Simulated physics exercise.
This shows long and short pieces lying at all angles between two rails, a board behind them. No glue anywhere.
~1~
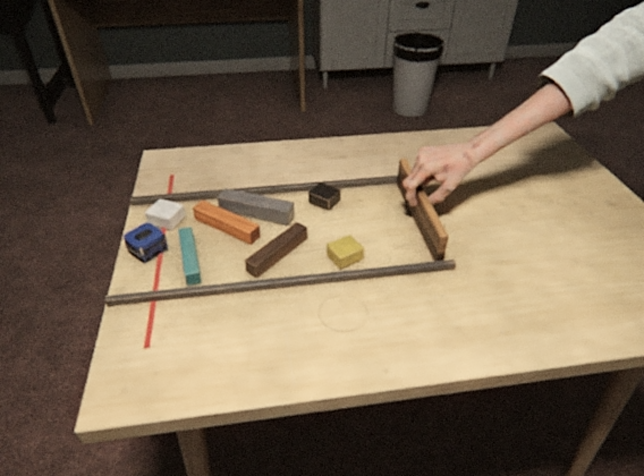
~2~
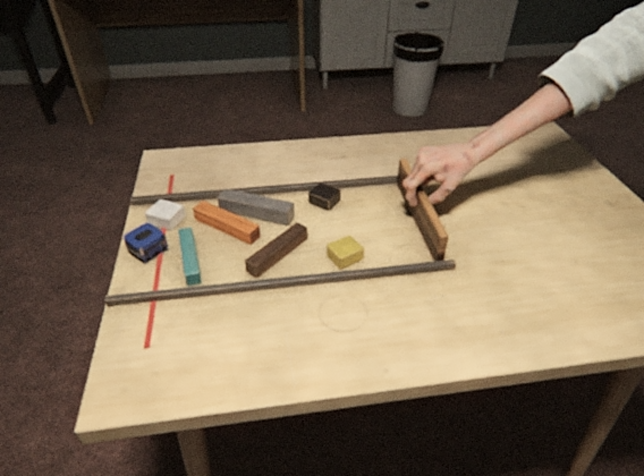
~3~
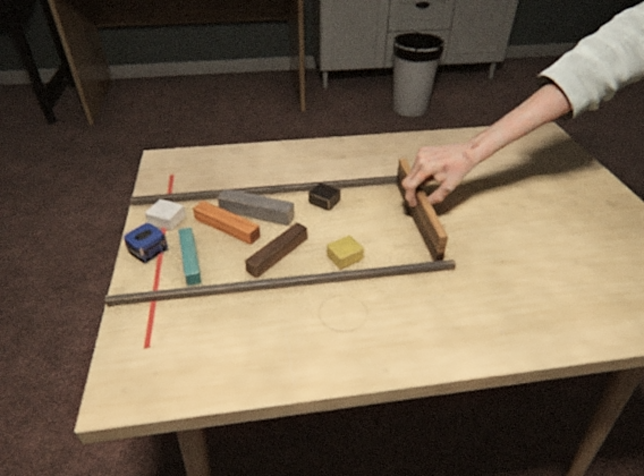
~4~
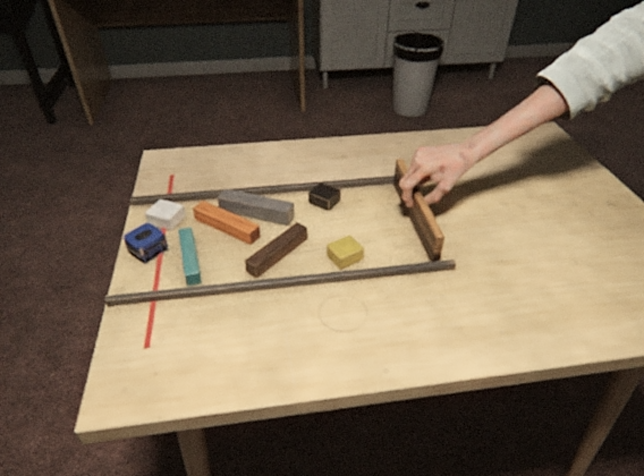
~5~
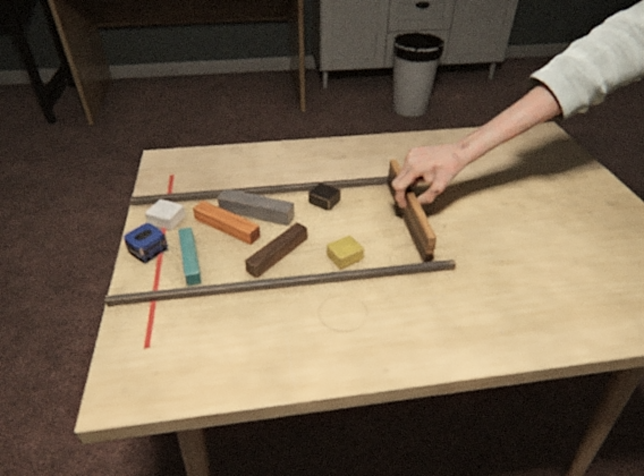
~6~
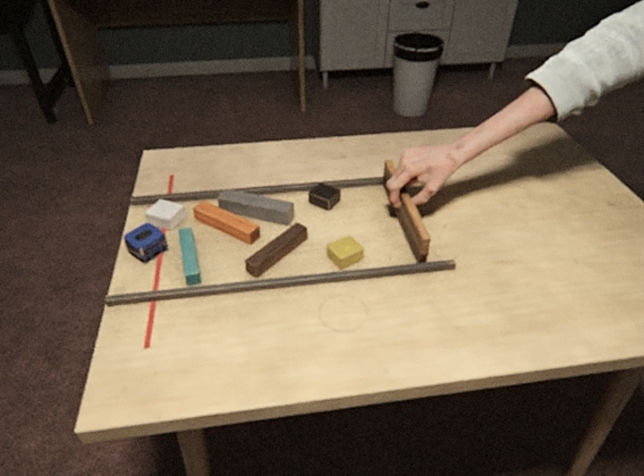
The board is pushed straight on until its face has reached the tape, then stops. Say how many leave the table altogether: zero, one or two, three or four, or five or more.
Outcome: The number that fall off is three or four.
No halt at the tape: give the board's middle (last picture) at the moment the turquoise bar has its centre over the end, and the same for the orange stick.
Near (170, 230) and (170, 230).
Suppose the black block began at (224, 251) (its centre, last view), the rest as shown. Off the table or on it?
The black block falls.
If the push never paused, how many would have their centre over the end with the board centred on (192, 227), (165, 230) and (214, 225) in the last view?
Place by place, 1, 4 and 1.
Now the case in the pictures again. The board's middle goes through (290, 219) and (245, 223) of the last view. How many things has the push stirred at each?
The counts are 4 and 7.
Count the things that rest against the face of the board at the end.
4 of them.
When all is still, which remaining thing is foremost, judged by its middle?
It is the grey bar.
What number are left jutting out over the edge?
Overhanging: 2.
Early on, none off yet; blue case at rest near (146, 243); white block at rest near (166, 214); turquoise bar at rest near (190, 255).
Finally, the number that fall off is three or four; lost, orange stick, turquoise bar, white block and blue case.
